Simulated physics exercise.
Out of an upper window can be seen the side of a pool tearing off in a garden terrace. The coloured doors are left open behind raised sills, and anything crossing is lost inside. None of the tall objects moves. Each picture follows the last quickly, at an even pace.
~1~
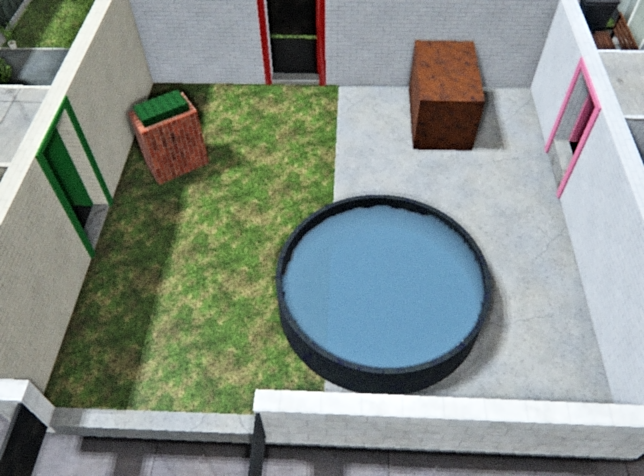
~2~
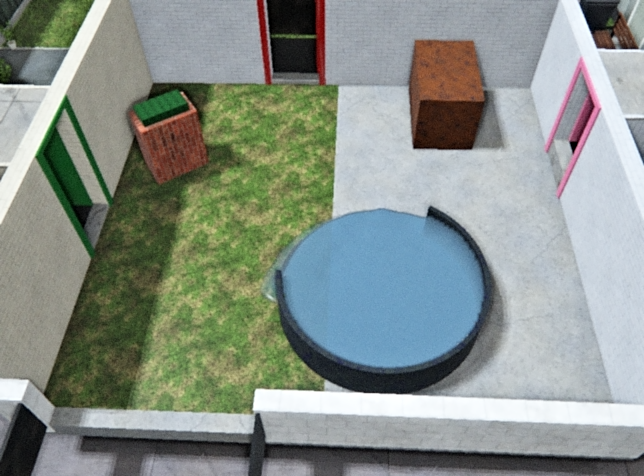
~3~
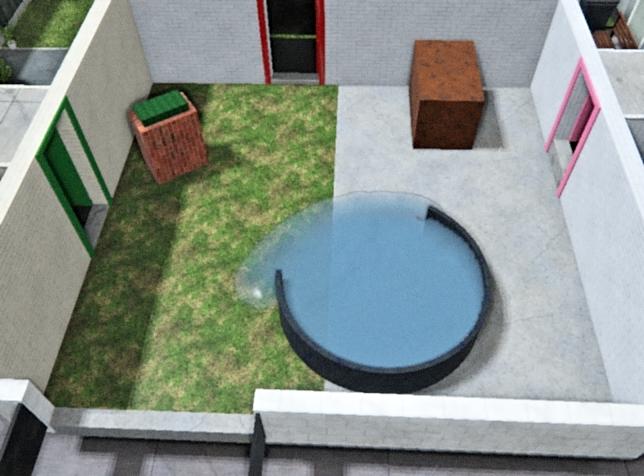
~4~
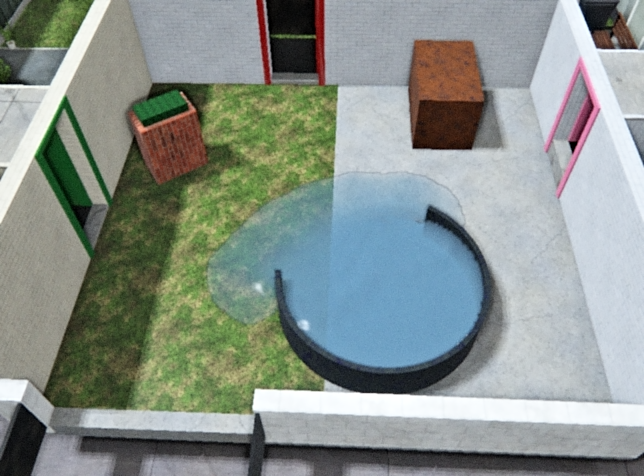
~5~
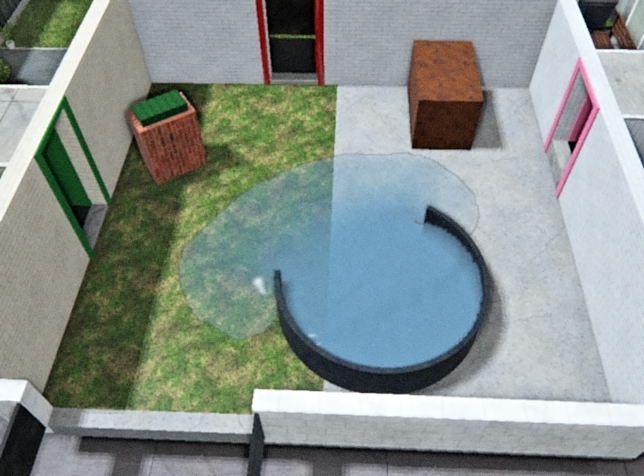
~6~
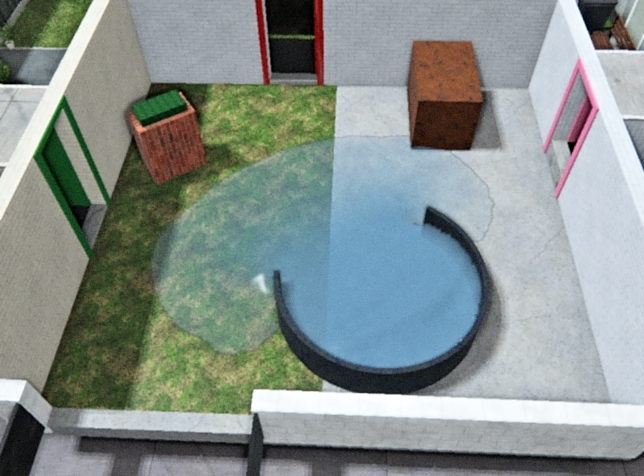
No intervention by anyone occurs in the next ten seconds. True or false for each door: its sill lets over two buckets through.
The pink door false; the red door true; the green door true.
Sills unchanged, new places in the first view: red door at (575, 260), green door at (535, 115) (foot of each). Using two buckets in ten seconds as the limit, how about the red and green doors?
Note: Red door remains short of it; green door remains short of it.
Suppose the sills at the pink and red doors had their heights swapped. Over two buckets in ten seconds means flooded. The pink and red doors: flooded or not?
Pink: Not enough; red: Not enough.
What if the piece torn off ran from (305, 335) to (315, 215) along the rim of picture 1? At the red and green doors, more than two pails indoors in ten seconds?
As I see it, the red door stays short of it and the green door tops the mark too.
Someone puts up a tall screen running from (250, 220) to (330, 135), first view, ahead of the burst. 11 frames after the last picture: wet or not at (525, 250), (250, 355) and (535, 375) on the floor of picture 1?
Taking the points in order - unwetted, unwetted, unwetted.
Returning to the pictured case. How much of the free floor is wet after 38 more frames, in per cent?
Some 85 per cent.
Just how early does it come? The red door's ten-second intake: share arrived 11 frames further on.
Around 0 percent.
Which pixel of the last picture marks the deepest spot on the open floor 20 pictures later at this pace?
Somewhere close to (151, 85).
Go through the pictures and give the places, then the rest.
The round pool at (382, 277) is whole and still, in the first frame.
Water pours out on the round pool's far side and has run to a hidden place, in the second frame.
Water pours out on the round pool's far side and has run to a hidden place, in the third frame.
The front is at (218, 295), out from the gap on the round pool's far side, in the fourth frame.
The front is at (195, 302), out from the gap on the round pool's far side, in the fifth frame.
The front is at (157, 266), out from the gap on the round pool's far side, in the sixth frame.
A moment on, water covers 45 % of the floor; the pink door not reached, the red door not reached, the green door not reached.
Next, water covers 55 % of the floor; the pink door wet at the sill, nothing in, the red door wet at the sill, nothing in, the green door wet at the sill, nothing in.
Then, water covers 75 % of the floor; the pink door wet at the sill, nothing in, the red door over two buckets in, the green door over two buckets in.
Later, water covers 85 % of the floor; the pink door wet at the sill, nothing in, the red door far over two buckets in, the green door far over two buckets in.
In the end, water covers 100 % of the floor; the pink door wet at the sill, nothing in, the red door far over two buckets in, the green door far over two buckets in.
